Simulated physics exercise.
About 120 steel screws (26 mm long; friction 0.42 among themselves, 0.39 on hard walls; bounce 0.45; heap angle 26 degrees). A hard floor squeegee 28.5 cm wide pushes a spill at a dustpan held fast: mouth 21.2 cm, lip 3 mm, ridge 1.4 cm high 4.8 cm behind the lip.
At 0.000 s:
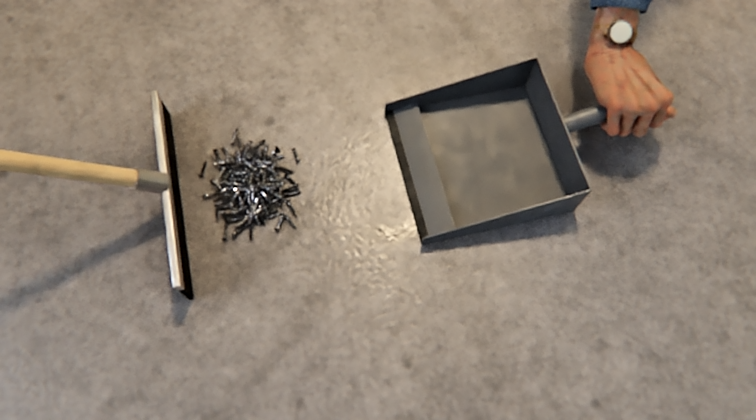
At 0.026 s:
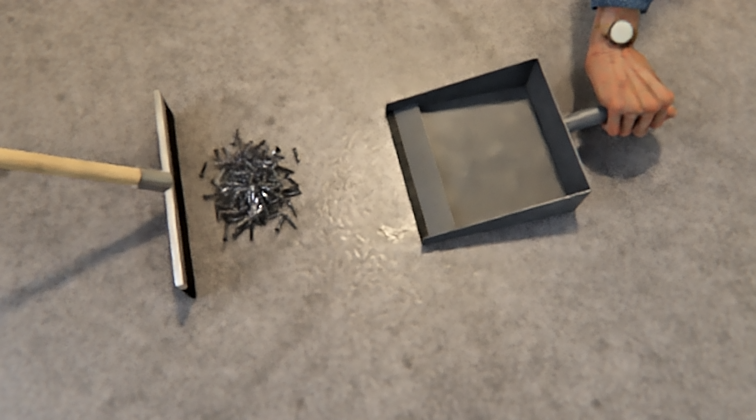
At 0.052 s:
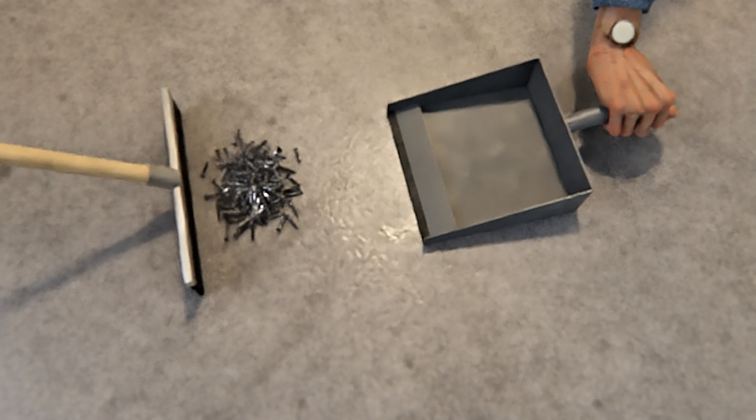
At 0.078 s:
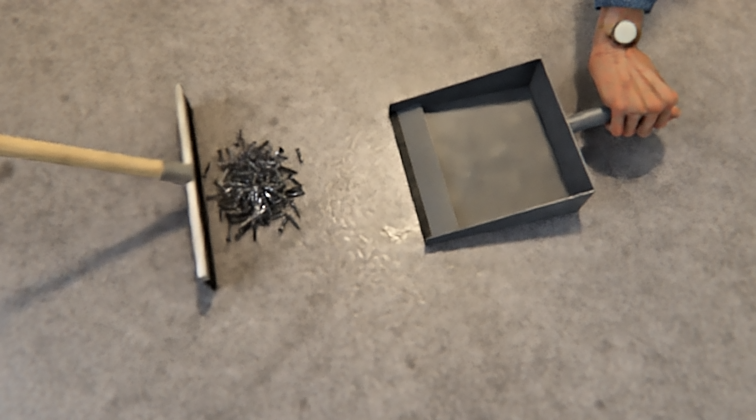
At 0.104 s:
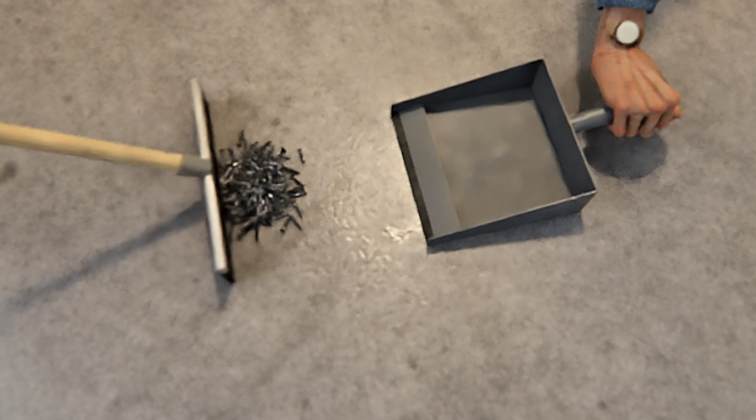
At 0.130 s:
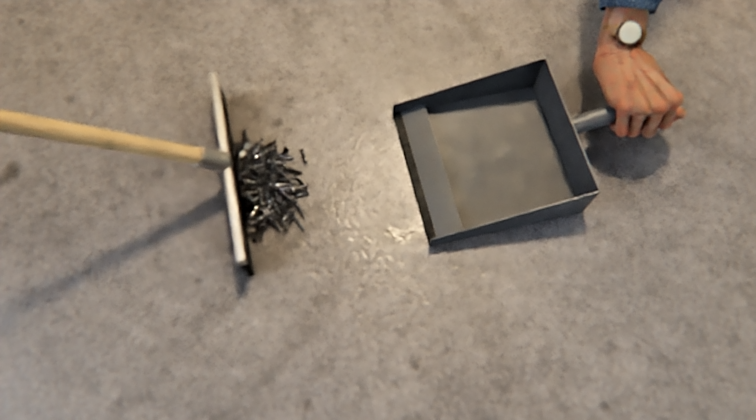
To begin with, a wooden-handled squeegee stands left of a small heap of dark metal screws on a grey floor, while a hand wearing a watch grips a dustpan at right. The blade then slides rightward, tilting slightly, meets the heap and nudges it a short way, while the pan barely moves.
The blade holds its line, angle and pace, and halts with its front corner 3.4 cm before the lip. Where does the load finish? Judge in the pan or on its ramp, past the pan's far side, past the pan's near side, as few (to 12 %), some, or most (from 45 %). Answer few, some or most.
In the pan or on its ramp: Some; past the pan's far side: Some; past the pan's near side: Few.
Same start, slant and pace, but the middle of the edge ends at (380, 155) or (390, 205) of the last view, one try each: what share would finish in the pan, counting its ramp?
Some 30 and 35 per cent.
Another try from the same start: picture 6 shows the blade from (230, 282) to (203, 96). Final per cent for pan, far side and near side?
Pan 30, far 5, near 0.
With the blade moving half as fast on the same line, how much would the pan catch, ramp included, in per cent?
Then about 20 per cent.
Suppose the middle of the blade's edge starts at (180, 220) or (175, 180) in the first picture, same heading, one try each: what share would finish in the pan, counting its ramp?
About 25 and 25 per cent.
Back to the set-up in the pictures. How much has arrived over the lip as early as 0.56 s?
About 30 per cent by then.
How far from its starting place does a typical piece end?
Roughly 22 cm.
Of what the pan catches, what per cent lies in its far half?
Roughly 80 per cent.
Then, at 0.26 s, middle of the blade 13 cm from the lip; 0 % over the lip, far side 10 %, near side 0 %.
After 0.34 s, middle of the blade 6 cm from the lip; 0 % over the lip, far side 20 %, near side 0 %.
Then, at 0.56 s, middle of the blade 3 cm from the lip; 30 % over the lip, far side 30 %, near side 0 %.
By 1.4 s all is still; pan 30 %, far side 30 %, near side 0 %, in front of the lip or behind the blade 40 %.
